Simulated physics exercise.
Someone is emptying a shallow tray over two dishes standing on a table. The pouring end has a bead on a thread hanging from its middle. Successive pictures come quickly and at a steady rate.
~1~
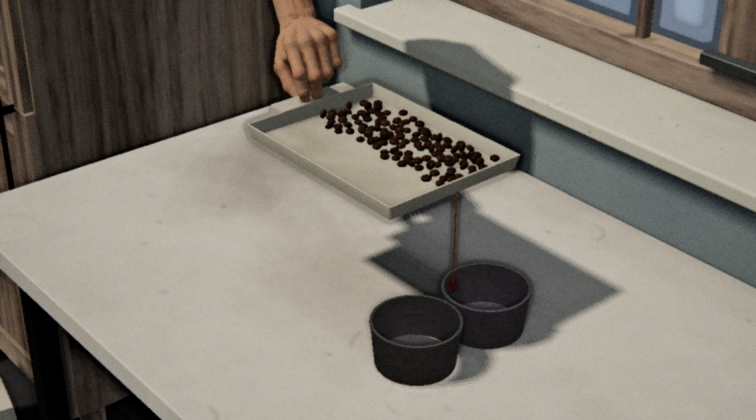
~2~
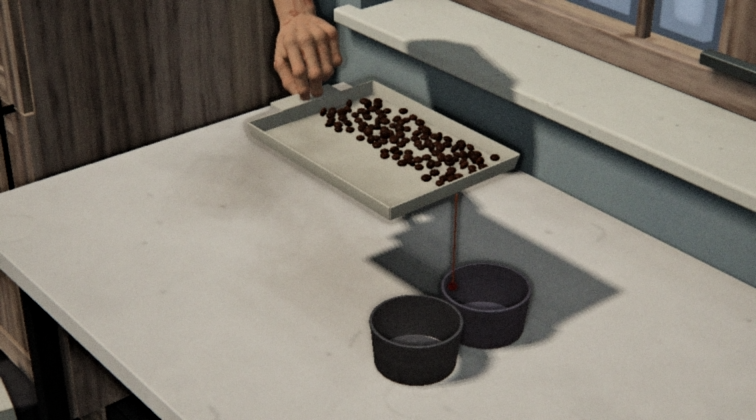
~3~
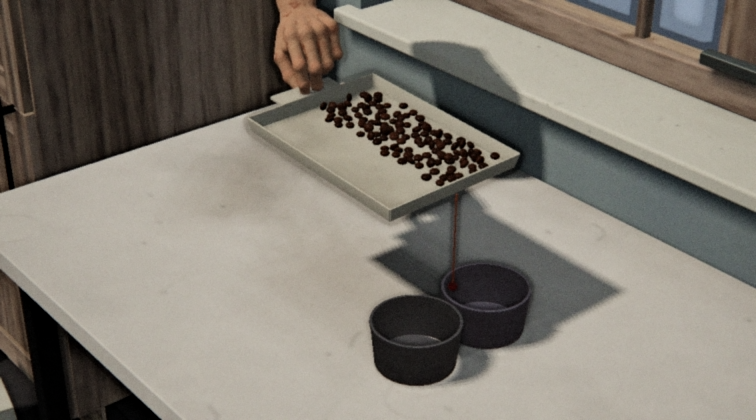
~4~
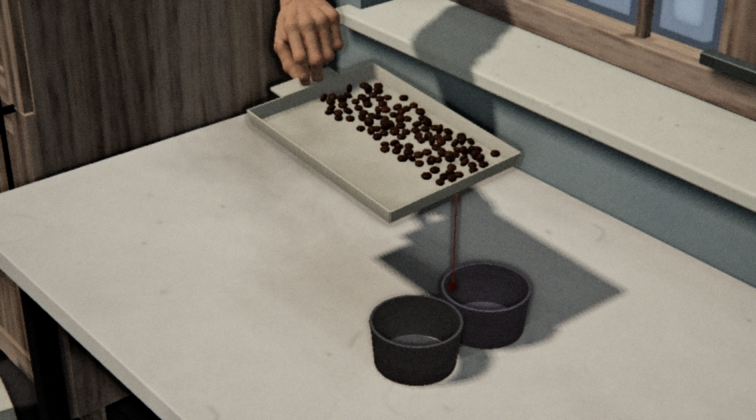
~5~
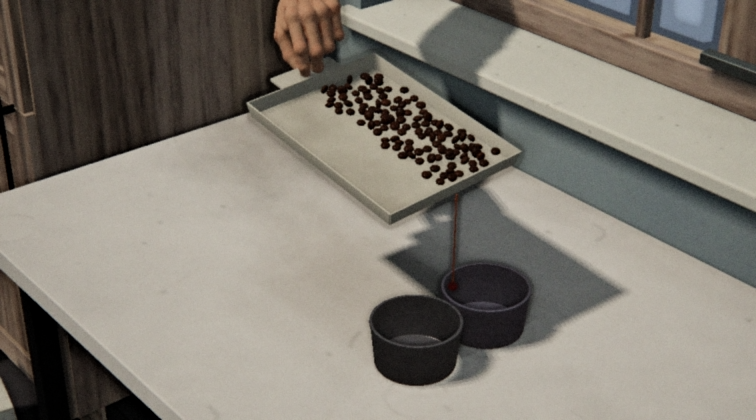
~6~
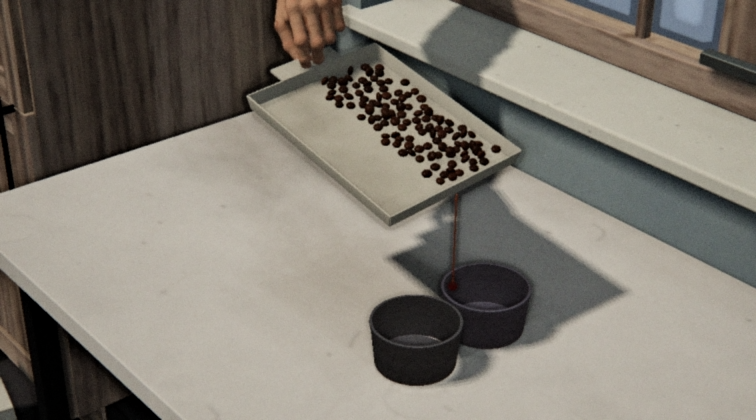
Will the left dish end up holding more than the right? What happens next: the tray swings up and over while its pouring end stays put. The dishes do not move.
Yes, oh, the winner here is the left dish, by the look of it.
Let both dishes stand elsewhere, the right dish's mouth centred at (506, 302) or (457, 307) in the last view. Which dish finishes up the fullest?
First try: The leftmost dish. Second try: The leftmost dish.
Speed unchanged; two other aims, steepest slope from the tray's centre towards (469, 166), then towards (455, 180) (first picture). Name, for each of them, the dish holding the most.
First: The dish at right. Second: The dish at right.
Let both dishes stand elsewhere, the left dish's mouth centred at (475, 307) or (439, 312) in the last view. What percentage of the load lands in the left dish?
First placement: Some 10 %; second placement: Some 40 %.
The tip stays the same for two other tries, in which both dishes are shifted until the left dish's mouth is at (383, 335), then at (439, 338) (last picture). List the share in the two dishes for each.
First case 80 in a hundred, second case 70 in a hundred.
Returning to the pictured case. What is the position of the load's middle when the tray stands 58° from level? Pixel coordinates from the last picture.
Mark it at roughly (414, 200) in the final frame.
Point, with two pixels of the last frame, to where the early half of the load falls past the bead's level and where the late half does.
The opening part goes through (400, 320); what follows goes through (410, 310).
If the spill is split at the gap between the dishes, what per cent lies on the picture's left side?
Around 40 %.
Just after the last frame, tray tipped steeply; the larger part on the tray; about a tenth in the air.
A moment on, tray tipped right over; roughly a quarter on the tray; roughly half in the left dish; about a tenth outside both; roughly a quarter in the air.
Further on, tray tipped past a quarter turn; the larger part in the left dish; roughly a quarter outside both.
When it is over, tray tipped past a quarter turn; the larger part in the left dish; not one in the right dish; roughly a quarter outside both.
